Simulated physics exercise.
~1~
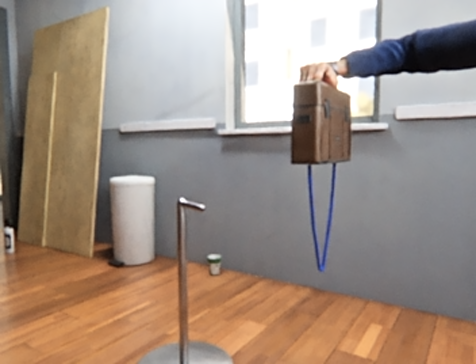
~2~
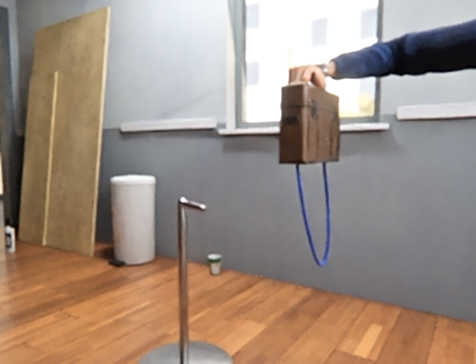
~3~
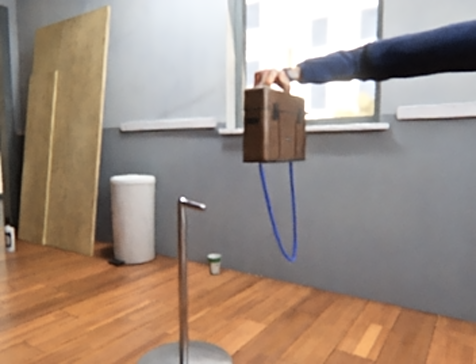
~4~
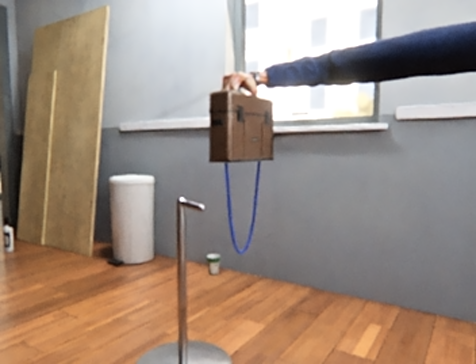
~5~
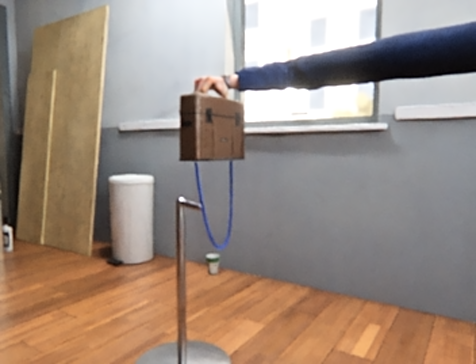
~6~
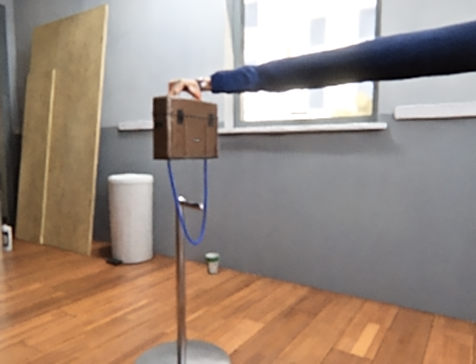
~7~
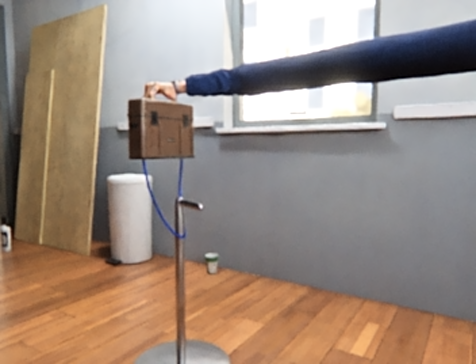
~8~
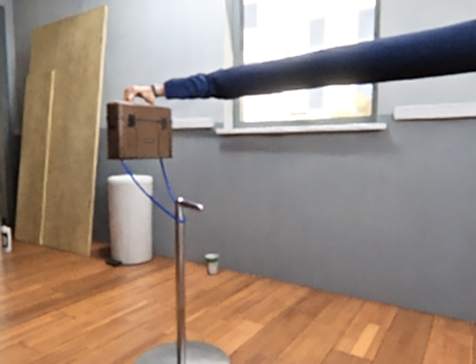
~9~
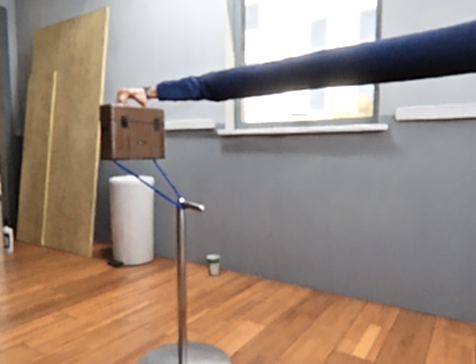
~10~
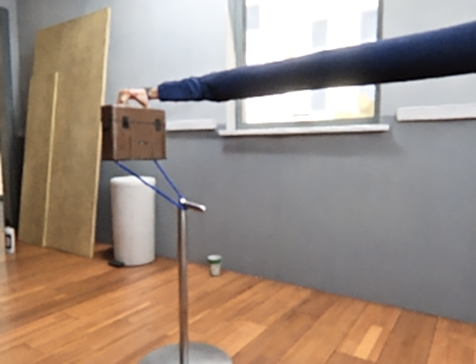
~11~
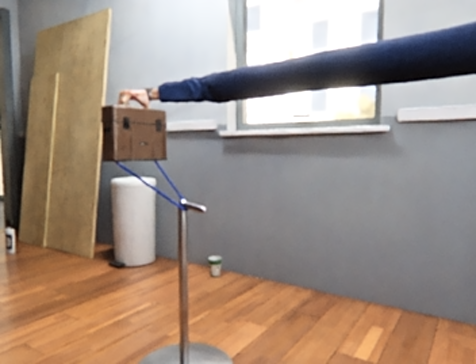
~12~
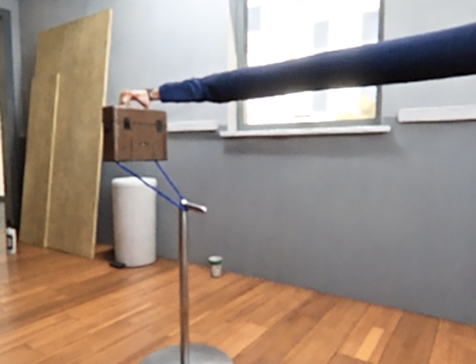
In a room with grey walls and a wooden floor, a hand reaching in from the right holds a brown case by its top, with a blue loop hanging underneath. The arm carries the case steadily left toward a metal post with a short hook at its top. The case passes above the post, the loop trailing below it. As the case moves beyond the post, the loop catches at the hook and is drawn out at a slant. The hand stops, still holding the snagged case upright left of the post, with the loop pulled tight.
